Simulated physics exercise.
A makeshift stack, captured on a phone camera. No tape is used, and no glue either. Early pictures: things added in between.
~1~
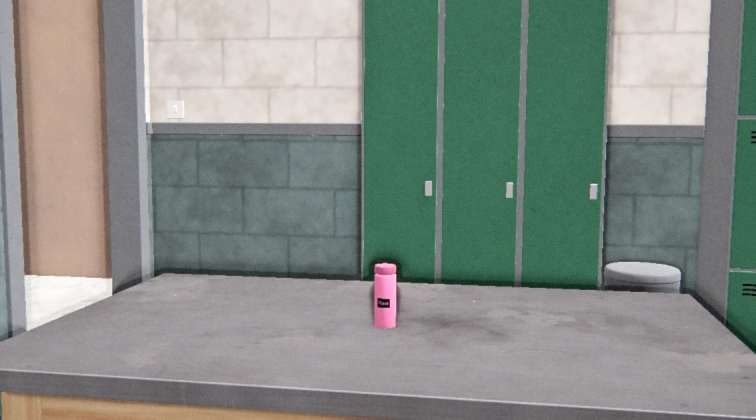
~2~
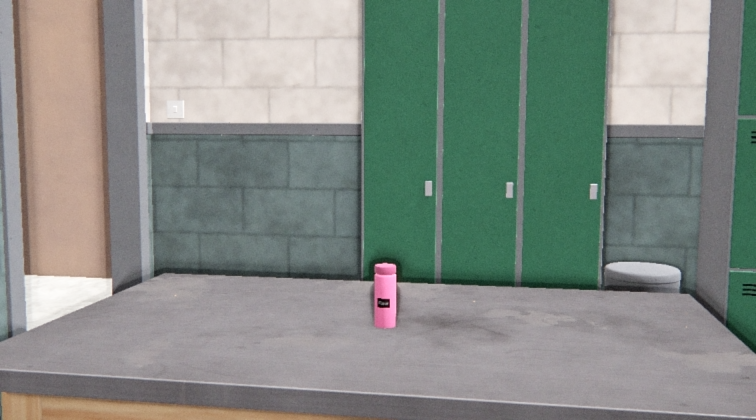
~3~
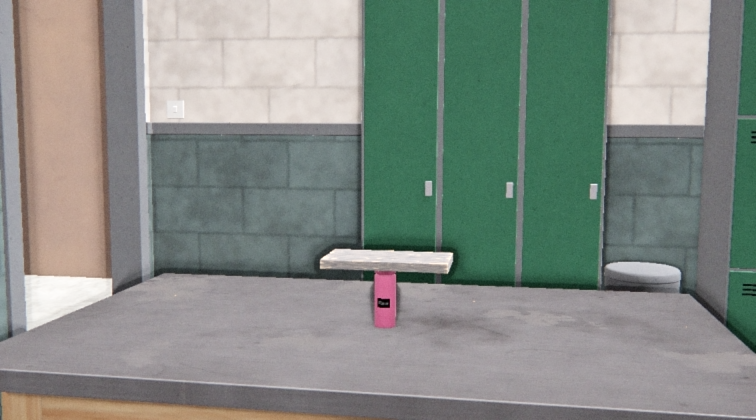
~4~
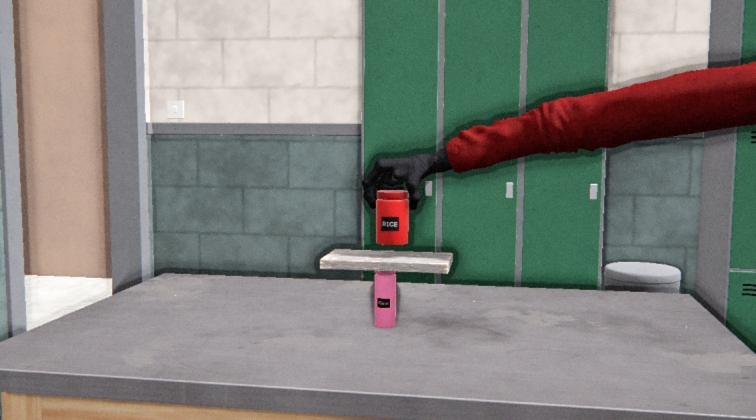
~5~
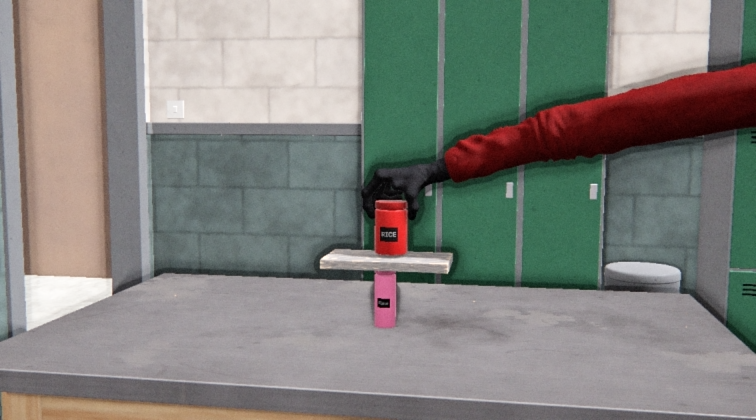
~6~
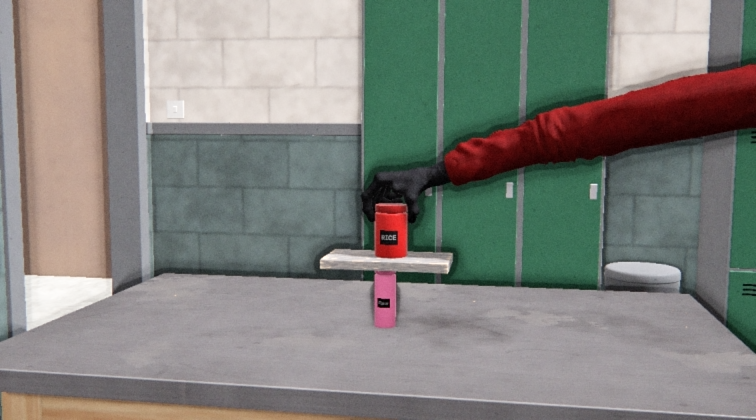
A red-sleeved arm in a black glove lowering a red jar onto a pale board laid across a pink shaker.
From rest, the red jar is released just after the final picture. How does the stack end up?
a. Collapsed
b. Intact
Intact (b).
Then, 0.30 s on from there, no change.
Then, 0.70 s on from there, red jar resting near (391, 231).
In the end, all 3 unmoved. At the end, from the last picture's camera, red jar near (391, 231). The stack holds.
